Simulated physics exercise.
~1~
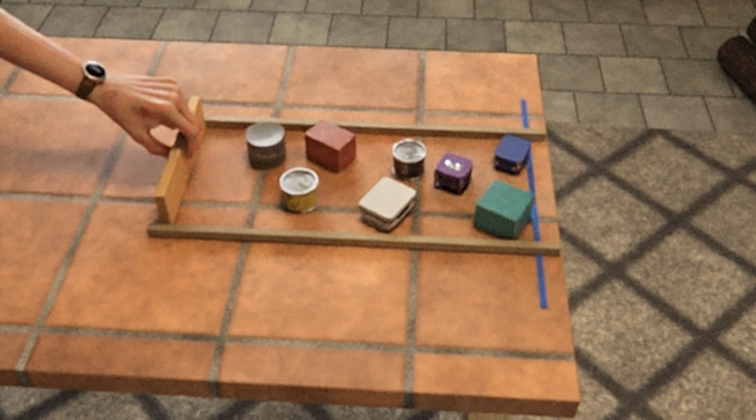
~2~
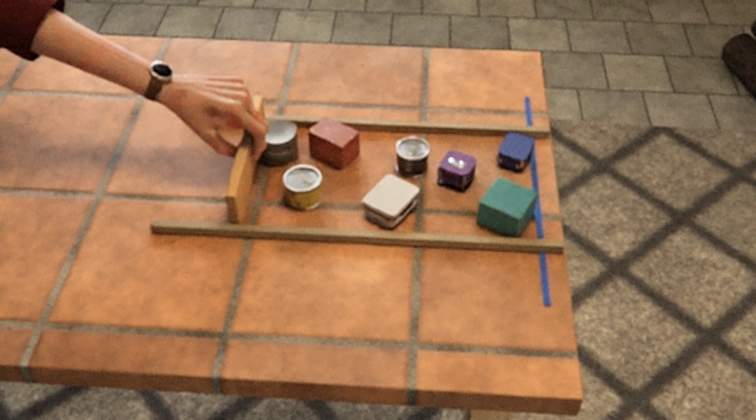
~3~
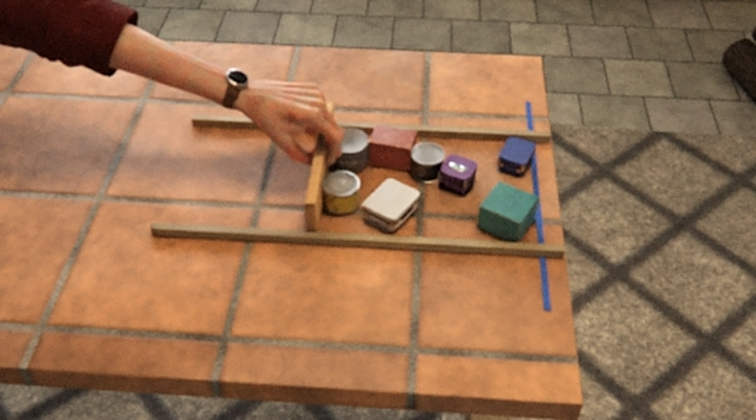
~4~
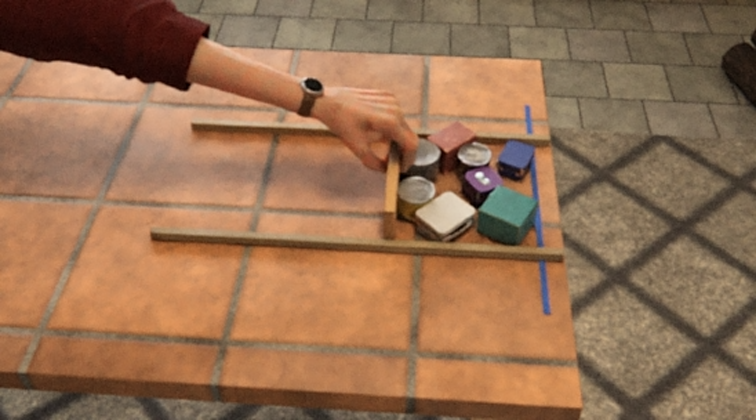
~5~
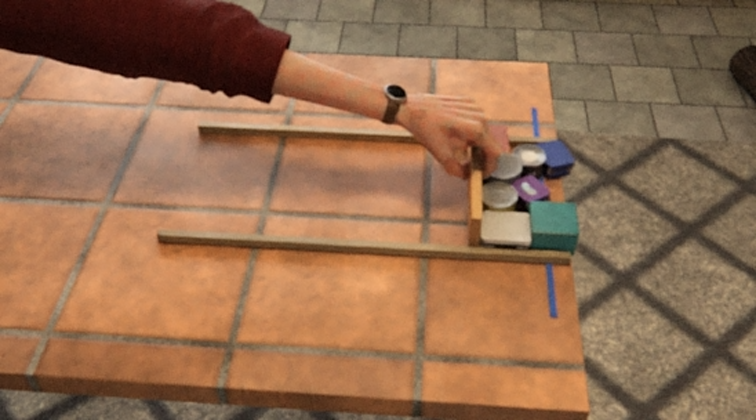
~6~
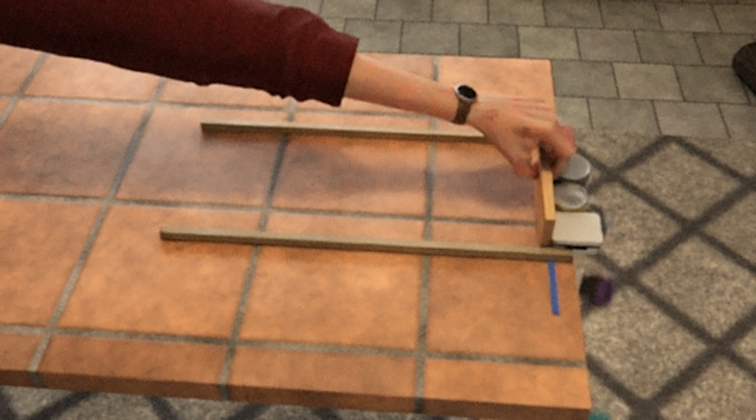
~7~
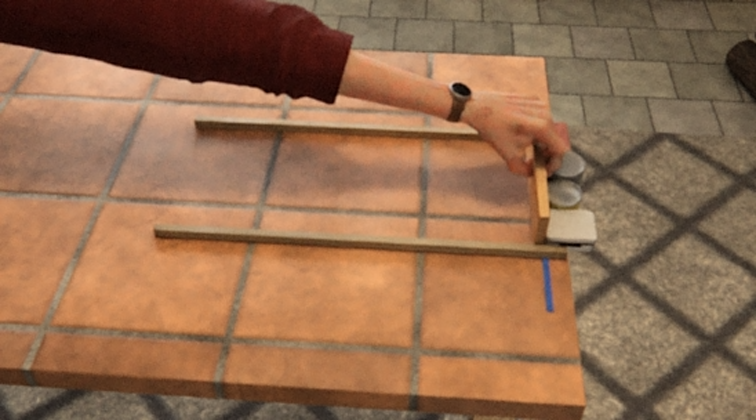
A hand slides a board right, pushing small items together until several fall off the table.
